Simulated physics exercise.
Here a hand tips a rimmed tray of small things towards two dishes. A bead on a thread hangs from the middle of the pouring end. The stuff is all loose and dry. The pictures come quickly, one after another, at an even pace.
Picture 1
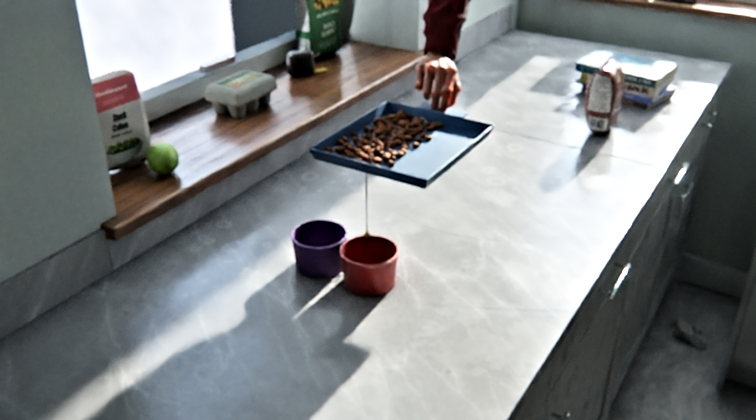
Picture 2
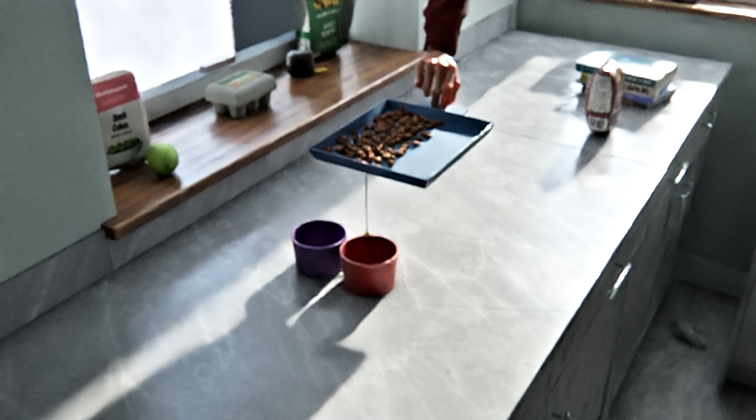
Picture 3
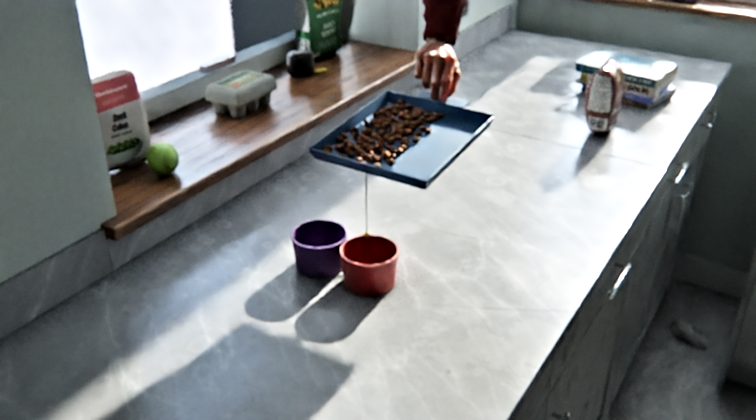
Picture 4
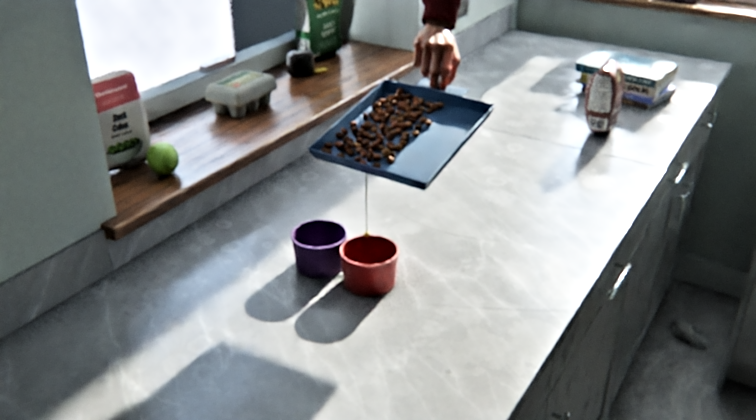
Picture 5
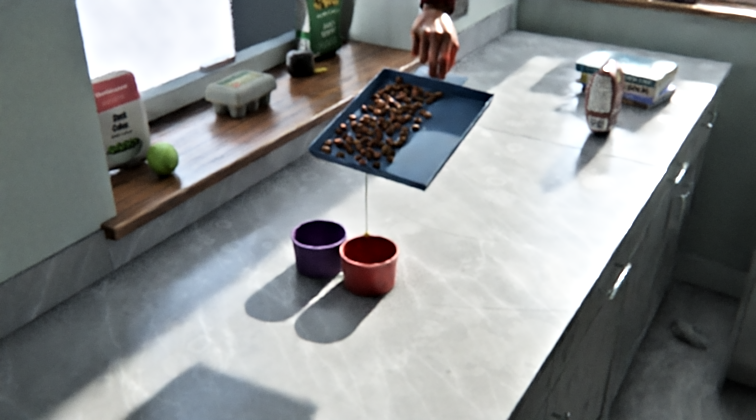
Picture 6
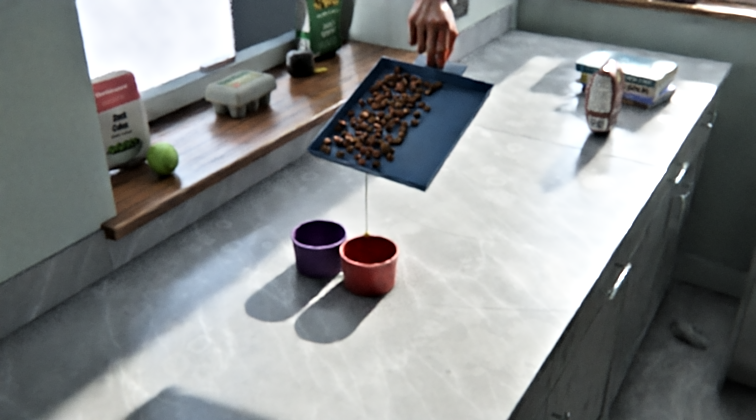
A hand steadily tilts a blue tray of brown kibble above purple and red dishes.
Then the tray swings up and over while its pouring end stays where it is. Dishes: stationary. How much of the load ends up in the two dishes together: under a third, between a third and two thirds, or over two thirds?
Together the dishes get under a third of it.
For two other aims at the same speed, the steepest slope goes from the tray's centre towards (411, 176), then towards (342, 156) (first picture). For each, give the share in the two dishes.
For the first aim it is 0 in a hundred, for the second 80 in a hundred.
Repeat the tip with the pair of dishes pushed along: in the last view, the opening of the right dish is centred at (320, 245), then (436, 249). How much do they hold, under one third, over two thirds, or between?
The two tries give, in order: Under a third; below one third.
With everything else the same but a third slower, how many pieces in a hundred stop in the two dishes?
About 30 per cent.
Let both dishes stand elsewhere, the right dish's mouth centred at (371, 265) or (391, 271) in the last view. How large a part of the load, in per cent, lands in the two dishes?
Respectively 70 percent and 80 percent.
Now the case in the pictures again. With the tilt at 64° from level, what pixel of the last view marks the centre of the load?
In the last view, the load is centred near (363, 157).
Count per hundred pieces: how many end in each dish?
In per cent, left near 0 and right near 20.
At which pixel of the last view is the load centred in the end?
The centre ends up roughly at (357, 303).
Shortly afterwards, tray tipped steeply; all but a few on the tray; only a few in the air.
Next, tray tipped past a quarter turn; near a quarter on the tray; a little in the right dish; near half outside both; a little in the air.
Some moments later, tray tipped past a quarter turn; near a quarter in the right dish; only a few in the left dish; the bulk outside both.
In the end, tray tipped past a quarter turn; near a quarter in the right dish; only a few in the left dish; the bulk outside both.
